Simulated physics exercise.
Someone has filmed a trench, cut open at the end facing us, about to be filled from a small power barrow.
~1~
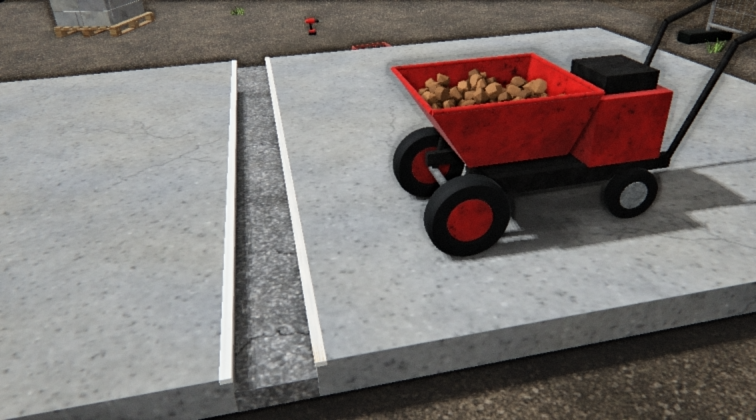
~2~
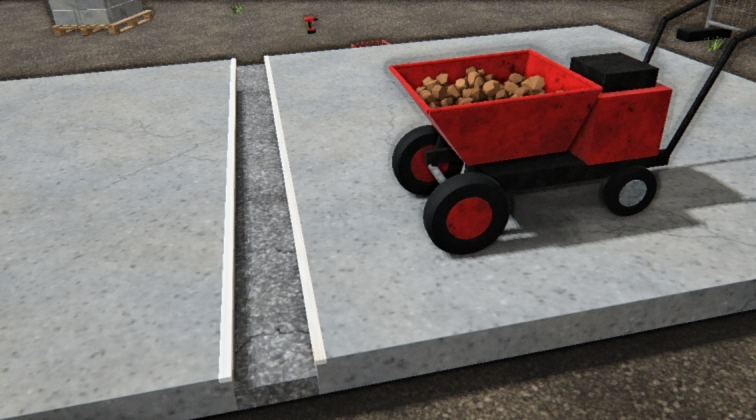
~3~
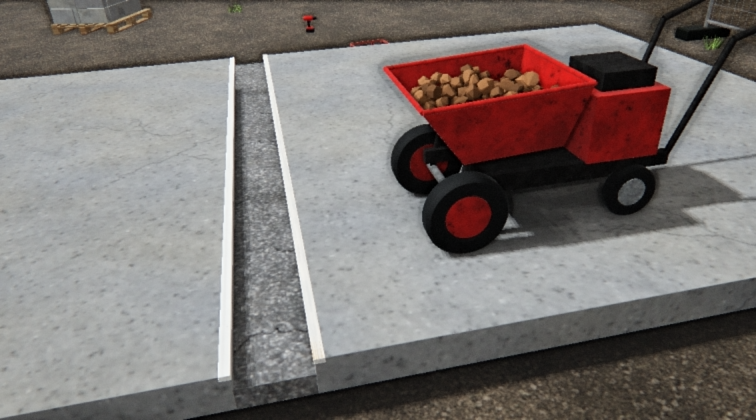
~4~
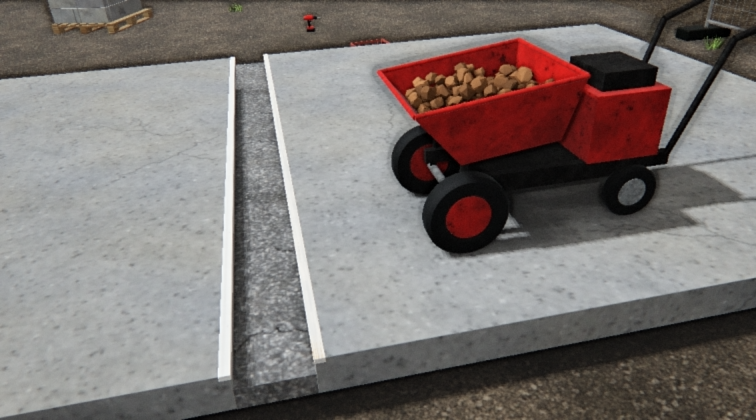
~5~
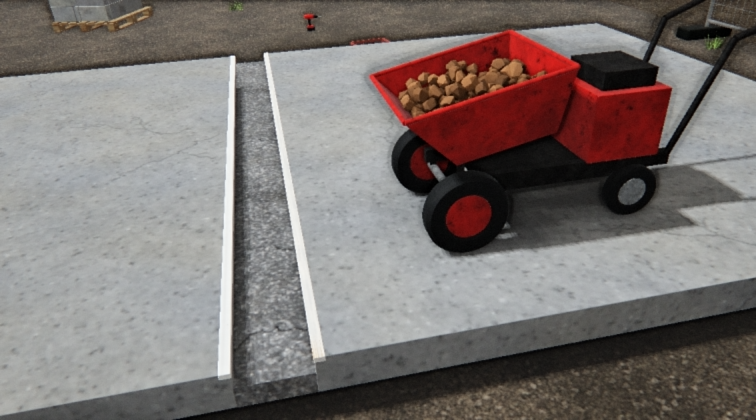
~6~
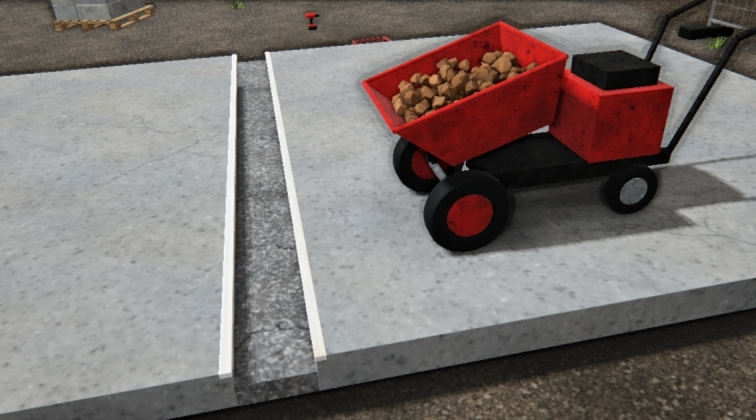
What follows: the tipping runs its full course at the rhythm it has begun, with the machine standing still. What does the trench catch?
The trench ends with less than half of it.
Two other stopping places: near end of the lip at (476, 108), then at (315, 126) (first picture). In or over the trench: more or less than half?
The first try: Under half. The second: The smaller part.
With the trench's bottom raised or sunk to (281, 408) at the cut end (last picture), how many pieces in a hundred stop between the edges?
Close to 40 per cent.
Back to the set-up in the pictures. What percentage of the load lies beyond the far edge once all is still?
Some 0 per cent.
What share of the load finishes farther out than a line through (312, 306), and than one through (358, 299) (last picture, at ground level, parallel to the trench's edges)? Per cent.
Roughly 40 per cent, and 60 per cent.
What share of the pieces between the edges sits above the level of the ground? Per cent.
Some 30 per cent.
Just after the last frame, skip tipped steeply; every one in the skip.
A moment on, skip tipped right over; the larger part in the skip; about a tenth short of the trench; just a few in or heaped over the trench; just a few falling.
Further on, skip tipped right over; roughly a third in the skip; roughly a third short of the trench; roughly a quarter in or heaped over the trench; just a few beyond it.
When it is over, skip tipped right over; roughly a third in the skip; roughly a third short of the trench; roughly a third in or heaped over the trench; just a few beyond it.
